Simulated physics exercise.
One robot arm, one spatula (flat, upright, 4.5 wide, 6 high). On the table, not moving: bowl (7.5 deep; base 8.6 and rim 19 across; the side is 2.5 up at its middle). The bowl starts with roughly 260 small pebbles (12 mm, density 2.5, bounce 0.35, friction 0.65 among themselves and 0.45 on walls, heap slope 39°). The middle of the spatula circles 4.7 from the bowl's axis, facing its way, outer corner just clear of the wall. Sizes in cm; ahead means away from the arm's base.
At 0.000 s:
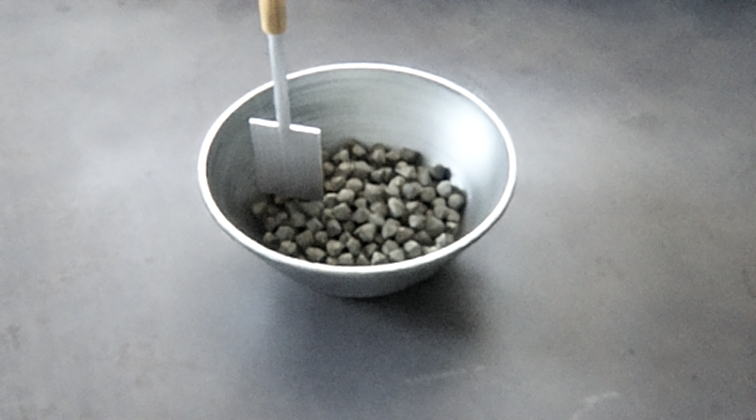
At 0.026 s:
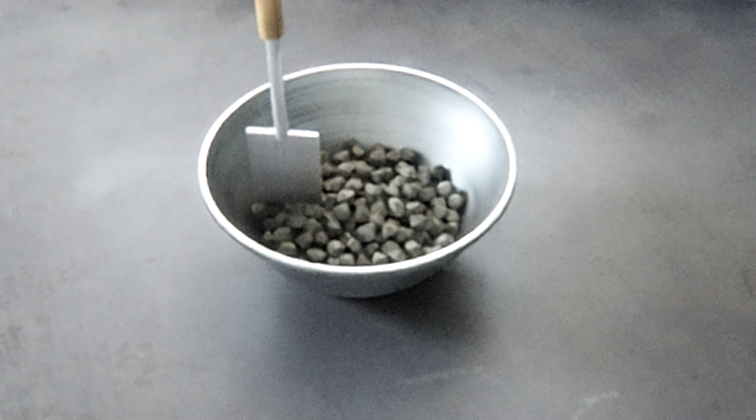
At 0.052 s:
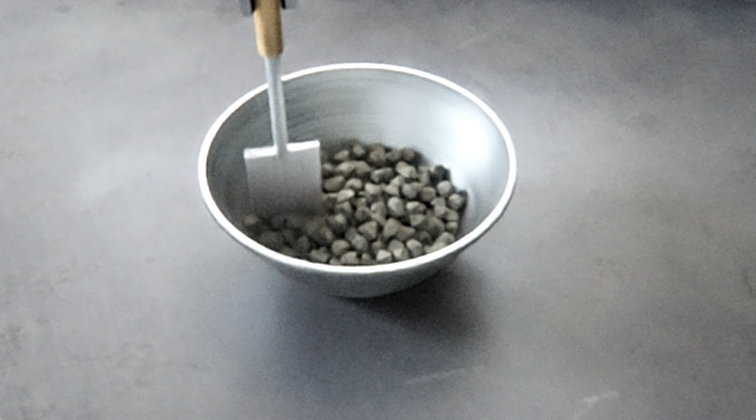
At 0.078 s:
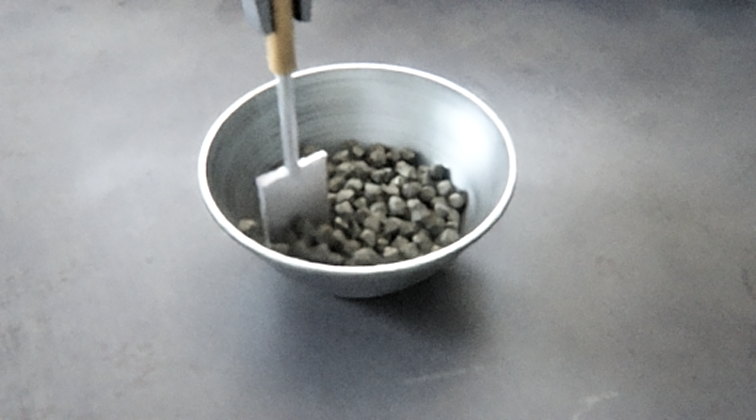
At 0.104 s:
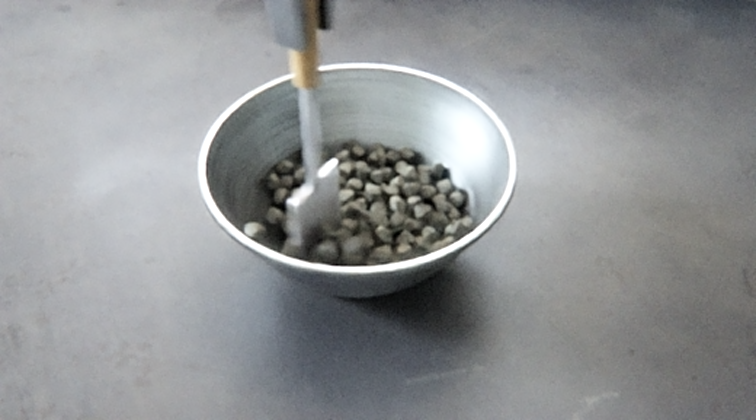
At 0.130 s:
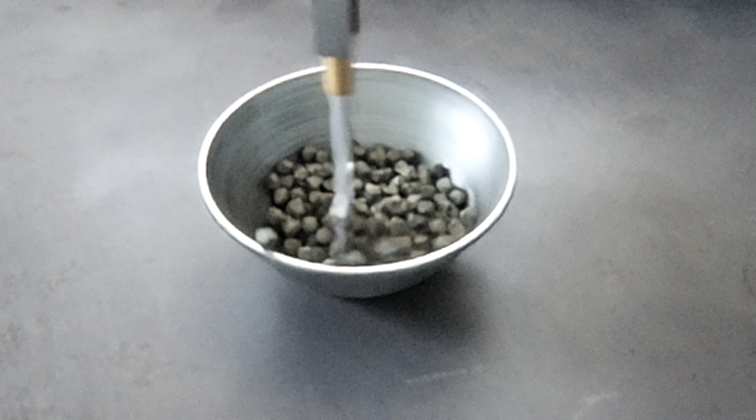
On a smooth, mottled grey surface, seen from above at an angle by a camera that stays still, sits a wide silvery metal bowl. Small dark grey pebbles lie heaped inside it, and a flat metal spatula with a wooden handle stands at their left side. Held by a grey gripper at the top edge, the spatula lowers, then sweeps rightward along the near side, turning edge-on and pushing through the pebbles.
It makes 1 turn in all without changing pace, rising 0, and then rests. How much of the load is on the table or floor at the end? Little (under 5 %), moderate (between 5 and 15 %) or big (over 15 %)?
Answer: Moderate; between 5 and 15 % of the small pebbles finish on the table or floor.
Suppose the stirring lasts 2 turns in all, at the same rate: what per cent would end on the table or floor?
Then about 20 per cent.
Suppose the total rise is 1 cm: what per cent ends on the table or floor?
About 10 per cent.
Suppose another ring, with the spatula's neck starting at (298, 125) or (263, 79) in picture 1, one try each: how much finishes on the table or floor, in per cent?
Some 10 and 0 per cent.
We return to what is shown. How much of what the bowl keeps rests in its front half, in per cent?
About 70 per cent.
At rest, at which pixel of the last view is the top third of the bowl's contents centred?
Around (286, 232).
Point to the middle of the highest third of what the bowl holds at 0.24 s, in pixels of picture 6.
Around (434, 171).
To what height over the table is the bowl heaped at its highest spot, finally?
Some 7.5 cm.
After 0.24 s, 194° round, highest piece 10 above the table; 252 in the bowl, 4 in flight or on the tool.
After 0.36 s, 293° round, highest piece 9 above the table; 241 in the bowl, 5 on the table or floor, 10 in flight or on the tool.
After 0.62 s, 0° round, highest piece 8 above the table; 232 in the bowl, 23 on the table or floor, 1 in flight or on the tool.
After 1.32 s, 0° round, highest piece 7 above the table; 232 in the bowl, 24 on the table or floor.
At rest, 232 in the bowl, 24 on the table or floor. That is 9 % on the table or floor.
